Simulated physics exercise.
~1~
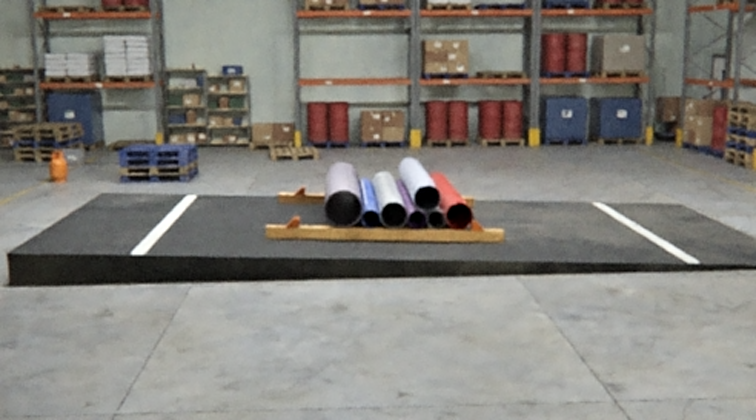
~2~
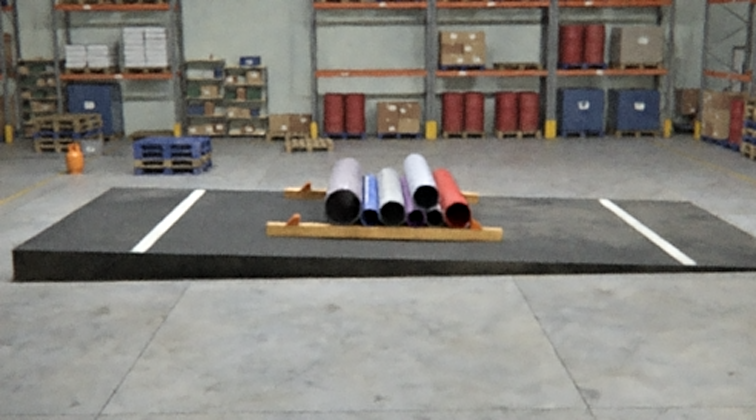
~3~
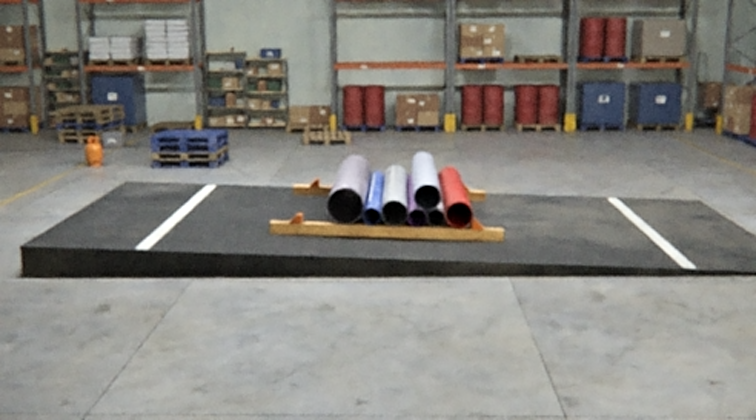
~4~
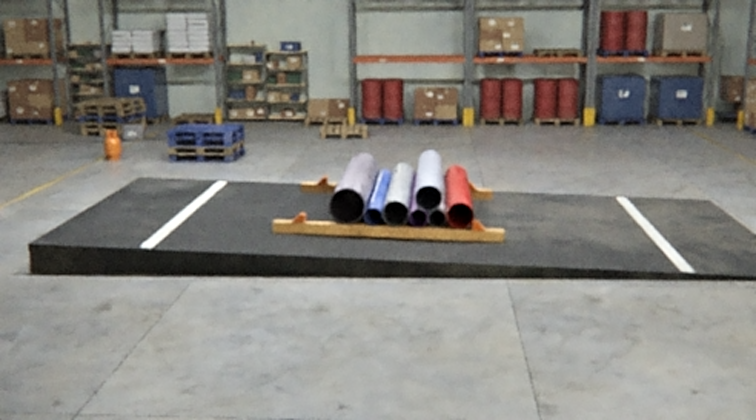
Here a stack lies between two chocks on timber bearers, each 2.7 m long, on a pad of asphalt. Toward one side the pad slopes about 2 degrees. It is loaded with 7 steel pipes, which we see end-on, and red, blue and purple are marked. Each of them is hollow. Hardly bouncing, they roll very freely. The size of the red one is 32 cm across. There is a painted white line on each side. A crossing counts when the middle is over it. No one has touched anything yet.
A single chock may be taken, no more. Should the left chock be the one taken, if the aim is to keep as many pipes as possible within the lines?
Yes.
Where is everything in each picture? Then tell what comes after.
The first frame shows red (460, 216), blue (371, 219), purple (417, 220); the pad slopes 2° down to the right; 6 of the 7 form the bottom row; all still.
The second frame shows red (458, 215), blue (370, 217), purple (416, 219); all still.
The third frame shows red (459, 215), blue (372, 217), purple (417, 218); both chocks in; lines at (153, 237) and (666, 245); all still.
The fourth frame shows red (460, 216), blue (373, 217), purple (418, 219); all still.
With the left chock gone, after 0.7 s, red is on the bearers, 50 cm from the bearers' right end; blue is on the bearers, 120 cm from the bearers' left end; purple is on the bearers, 100 cm from the bearers' right end; 0 over a line so far.
With the left chock gone, finally, red is on the bearers, 50 cm from the bearers' right end; blue is on the bearers, 120 cm from the bearers' left end; purple is on the bearers, 100 cm from the bearers' right end; 0 over a line so far.
With the right chock gone, after 3.6 s, red is off the bearers, 150 cm short of the right line, rolling right; blue is on the bearers, 80 cm from the bearers' right end, rolling right; purple is on the bearers, 30 cm from the bearers' right end, rolling right; 0 over a line so far.
With the right chock gone, finally, red is past the right line; blue is past the right line; purple is past the right line; 7 over a line so far.
